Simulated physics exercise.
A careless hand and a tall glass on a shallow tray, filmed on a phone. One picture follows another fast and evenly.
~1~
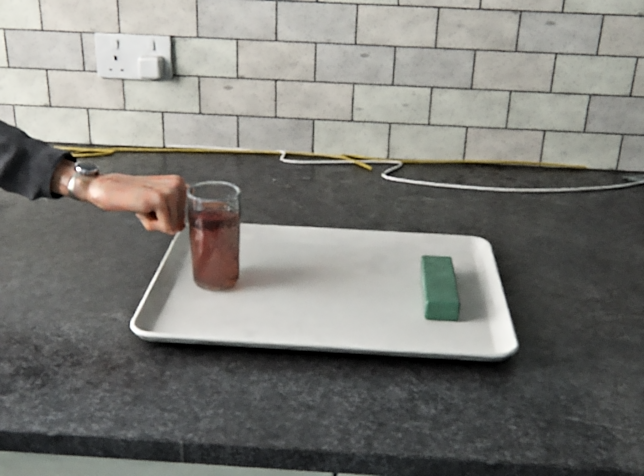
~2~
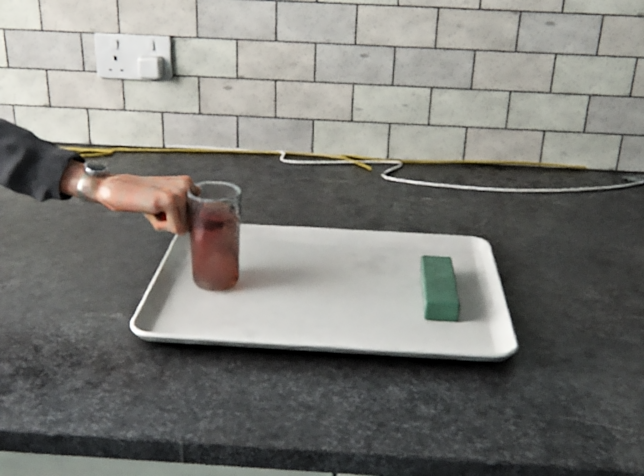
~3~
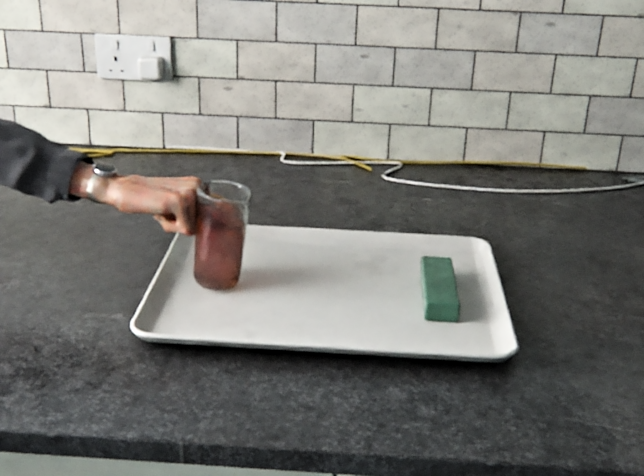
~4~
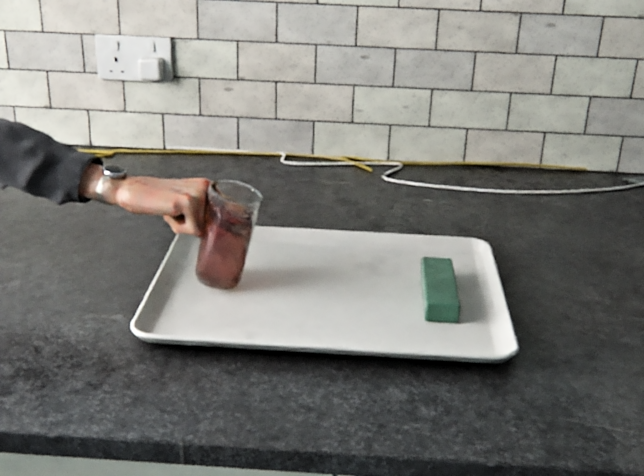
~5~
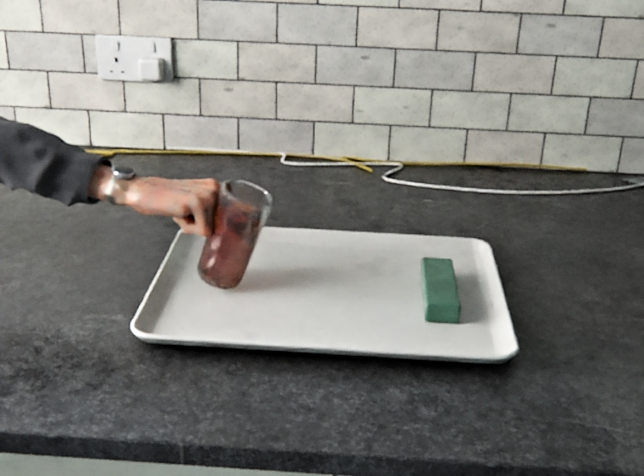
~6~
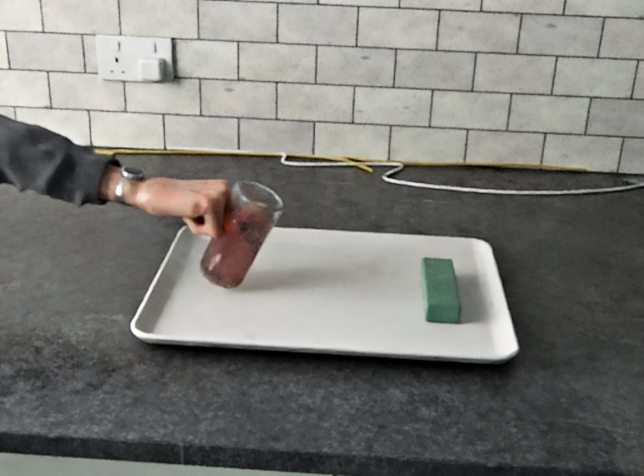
On a white tray, a hand tilts a glass of red liquid to the right.
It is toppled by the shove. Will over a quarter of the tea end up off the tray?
No.
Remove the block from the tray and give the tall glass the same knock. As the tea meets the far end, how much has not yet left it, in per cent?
About 55 per cent.
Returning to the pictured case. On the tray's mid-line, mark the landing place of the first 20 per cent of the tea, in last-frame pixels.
It lands around (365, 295).
A moment on, the tall glass is falling and 100 per cent is in the glass, 0 on the tray and 0 above or beyond its rim.
Next, the tall glass lies on its side and 72 per cent is in the glass, 12 on the tray and 15 above or beyond its rim.
Then the tall glass lies on its side and 44 per cent is in the glass, 37 on the tray and 19 above or beyond its rim.
Later the tall glass lies on its side and 24 per cent is in the glass, 67 on the tray and 9 above or beyond its rim.
Finally, 92 per cent is held by tray and glass, 8 is off the tray.
